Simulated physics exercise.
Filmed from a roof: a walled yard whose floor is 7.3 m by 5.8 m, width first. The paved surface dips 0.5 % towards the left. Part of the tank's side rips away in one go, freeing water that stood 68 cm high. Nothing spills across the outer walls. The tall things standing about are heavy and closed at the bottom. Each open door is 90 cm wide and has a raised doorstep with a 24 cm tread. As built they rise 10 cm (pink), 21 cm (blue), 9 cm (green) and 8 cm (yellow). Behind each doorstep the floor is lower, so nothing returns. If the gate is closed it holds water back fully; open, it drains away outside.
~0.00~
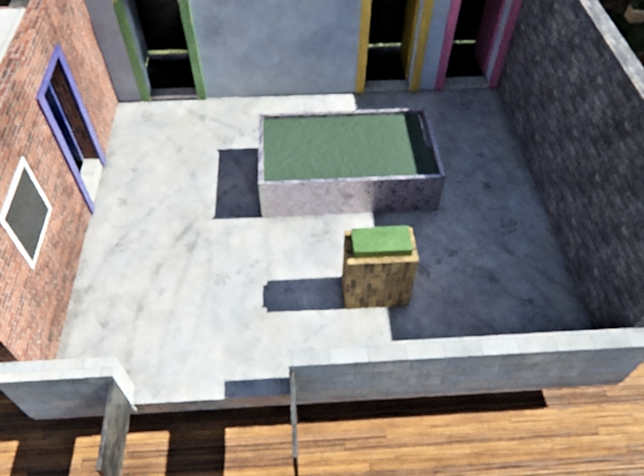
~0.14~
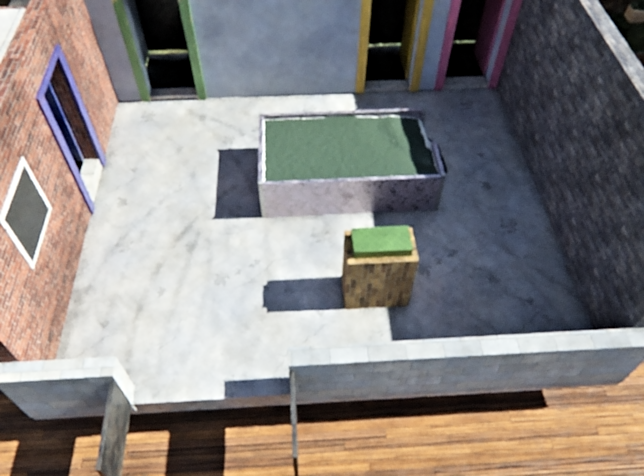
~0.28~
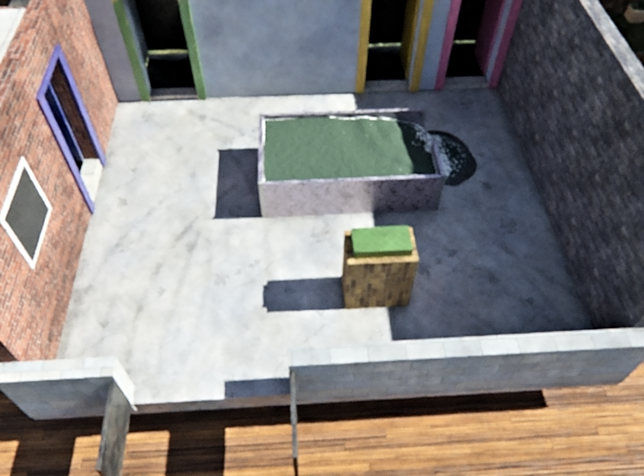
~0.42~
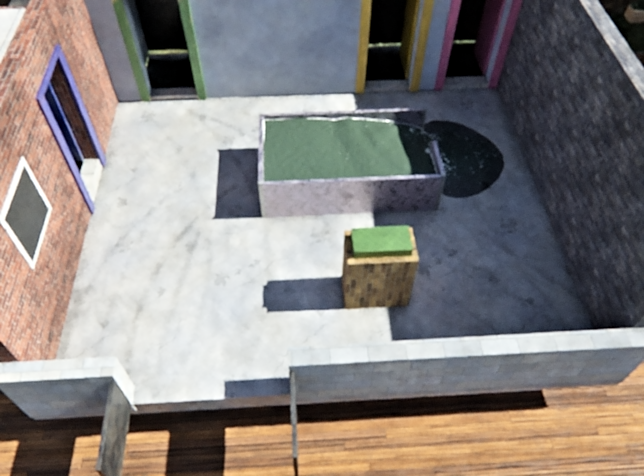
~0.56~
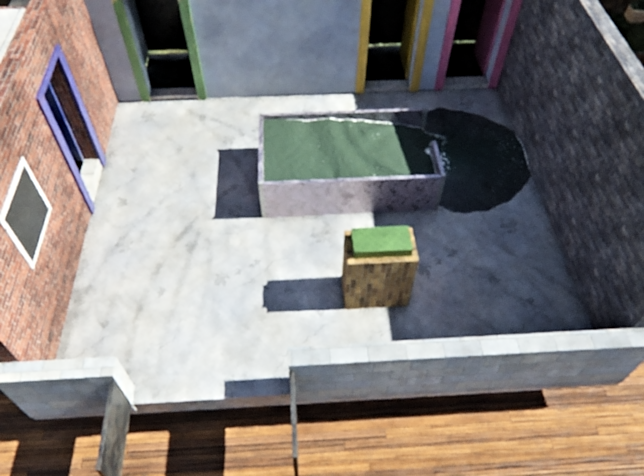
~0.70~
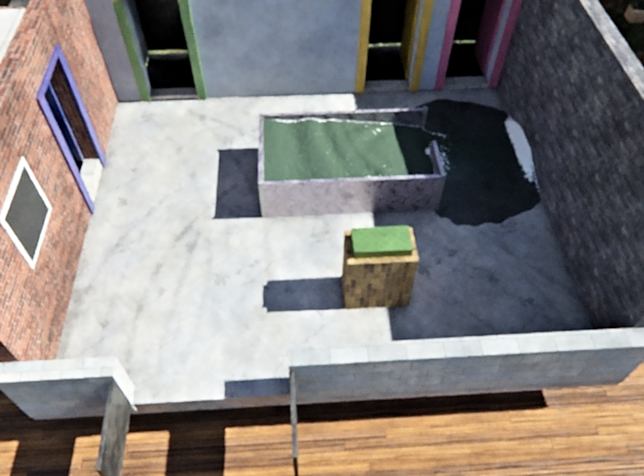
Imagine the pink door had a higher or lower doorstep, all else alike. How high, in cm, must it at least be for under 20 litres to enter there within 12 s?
Some 29 cm above the ground.
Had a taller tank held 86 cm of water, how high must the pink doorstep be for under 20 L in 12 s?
Some 39 cm.
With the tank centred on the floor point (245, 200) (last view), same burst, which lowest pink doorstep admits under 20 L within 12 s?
Some 20 cm.
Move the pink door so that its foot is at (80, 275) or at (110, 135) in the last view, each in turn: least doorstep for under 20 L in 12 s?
About 7.0 and 11.5 cm.
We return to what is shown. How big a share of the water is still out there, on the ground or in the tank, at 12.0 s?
About 84 per cent.
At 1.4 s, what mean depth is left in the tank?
About 52 cm.
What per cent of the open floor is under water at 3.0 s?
About 30 per cent.
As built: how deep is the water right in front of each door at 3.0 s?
Depths in cm: Pink 27, blue 0, green 0, yellow 5.
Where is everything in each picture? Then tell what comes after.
In the first picture, the tank at (348, 147) is whole and still, 68 cm deep; the pink door at (476, 43) is dry.
In the second picture, water pours out at (424, 147) and has run 0.3 m, to a hidden place; about 10 cm deep outside, 68 cm at the back.
In the third picture, the front is at (471, 166), 0.8 m from the gap at (423, 149); 0.8 m2 of floor is wet, 68 cm left at the back.
In the fourth picture, the front is at (498, 155), 1.4 m from the gap at (423, 150); 1.7 m2 of floor is wet, 68 cm left at the back.
In the fifth picture, the gap is at (423, 150), the front 1.8 m out at (514, 136); the back of the tank holds 68 cm.
In the sixth picture, the gap is at (423, 149), the front 1.9 m out at (506, 116); the back of the tank holds 68 cm; 0.6 m in a straight line remain to the pink door at (476, 43).
After 1.4 s water covers 15 % of the floor, deepest (44 cm) near (492, 88); 19 cm at the pink door, 1 litre in over its 10 cm doorstep.
After 3.0 s water covers 30 % of the floor, deepest (31 cm) near (494, 94); 27 cm at the pink door, 156 litres in over its 10 cm doorstep.
After 12.0 s water covers 95 % of the floor, deepest (9 cm) near (77, 275); 8 cm at the pink door, 367 litres in over its 10 cm doorstep.
At the pink door as built, the water arrived by 1.1 s and peaked near 27 cm at 2.8 s.
With a doorstep of 25 cm, 45 litres would have come in within the 12 s; with 34 cm, 6 litres. So under 20 litres takes about 29 cm.
